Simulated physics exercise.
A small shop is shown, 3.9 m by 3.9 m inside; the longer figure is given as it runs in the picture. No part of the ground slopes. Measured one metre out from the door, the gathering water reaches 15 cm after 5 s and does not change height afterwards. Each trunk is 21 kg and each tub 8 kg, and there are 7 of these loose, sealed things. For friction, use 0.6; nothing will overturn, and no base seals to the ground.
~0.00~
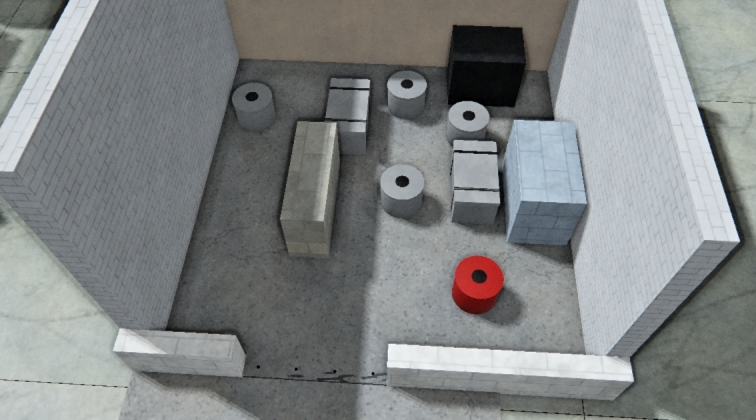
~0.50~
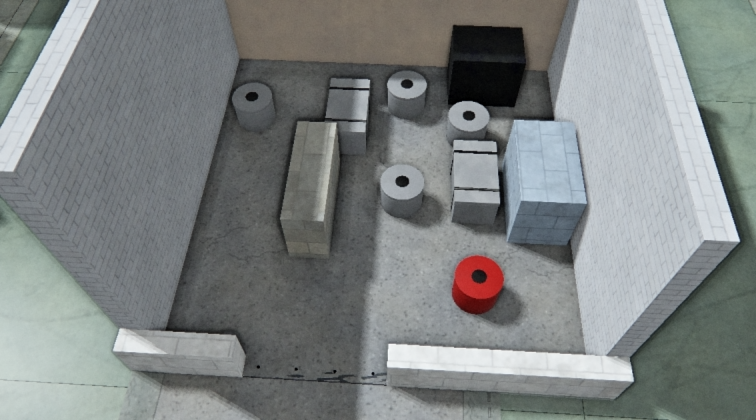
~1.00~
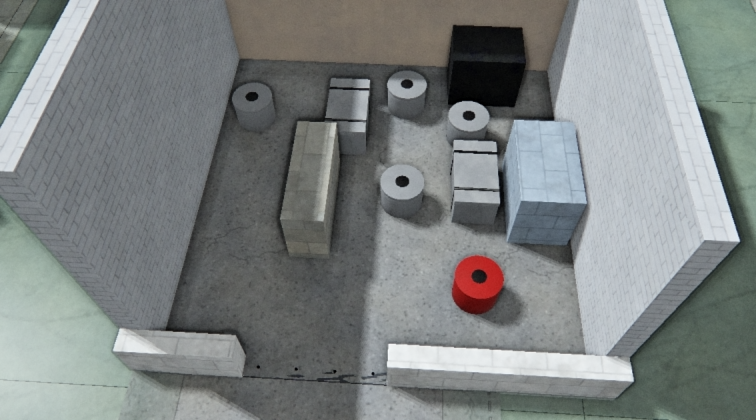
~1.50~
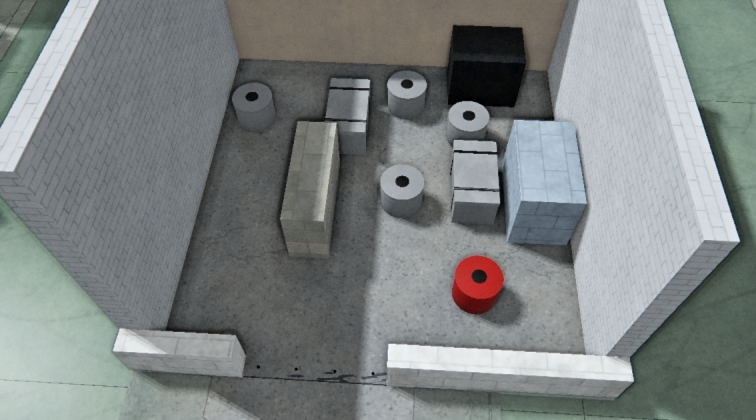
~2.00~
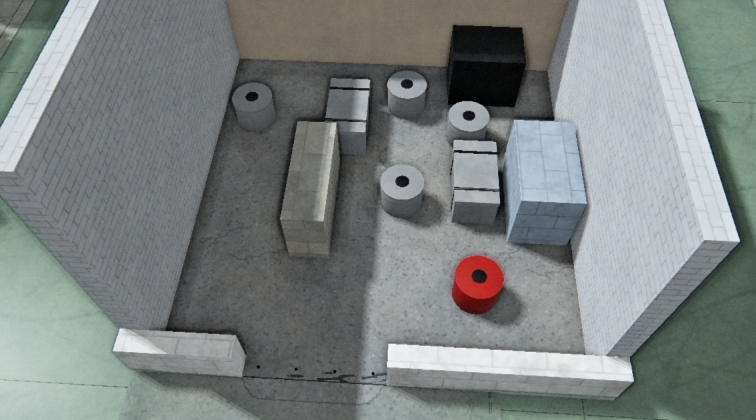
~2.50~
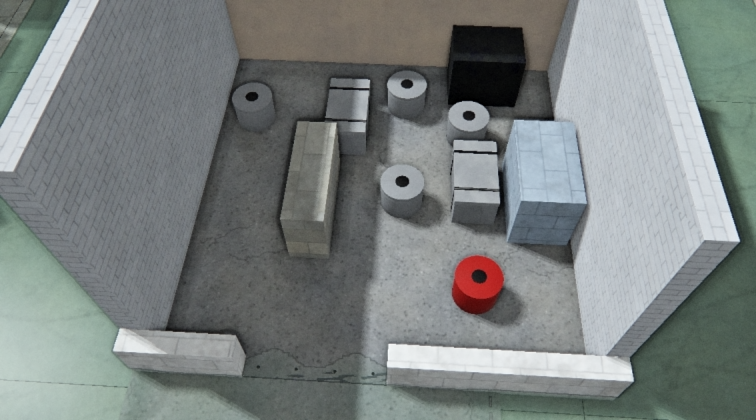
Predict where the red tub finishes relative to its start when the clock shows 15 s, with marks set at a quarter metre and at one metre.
It finishes inside the quarter-metre mark.
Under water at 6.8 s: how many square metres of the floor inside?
I'd put it close to 8.0 m2.
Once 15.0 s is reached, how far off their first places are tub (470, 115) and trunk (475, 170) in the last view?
In that order: 80 cm, 100 cm.
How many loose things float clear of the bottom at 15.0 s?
By my count, 7.
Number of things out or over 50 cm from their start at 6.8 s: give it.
Tally at that time: 0.
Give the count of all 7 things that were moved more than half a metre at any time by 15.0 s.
It adds up to 4.
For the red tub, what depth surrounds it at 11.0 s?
Around 3 cm.
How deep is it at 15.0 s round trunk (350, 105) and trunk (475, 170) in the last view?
Around 9 cm and 12 cm.
After 3.5 s the red tub is near (479, 277), 0.0 m from its start, aground; 0 afloat.
After 6.8 s the red tub is near (479, 277), 0.0 m from its start, aground; 0 afloat.
After 11.0 s the red tub is near (479, 277), 0.0 m from its start, aground; 6 afloat.
After 15.0 s the red tub is near (479, 279), 0.0 m from its start, afloat; 7 afloat.
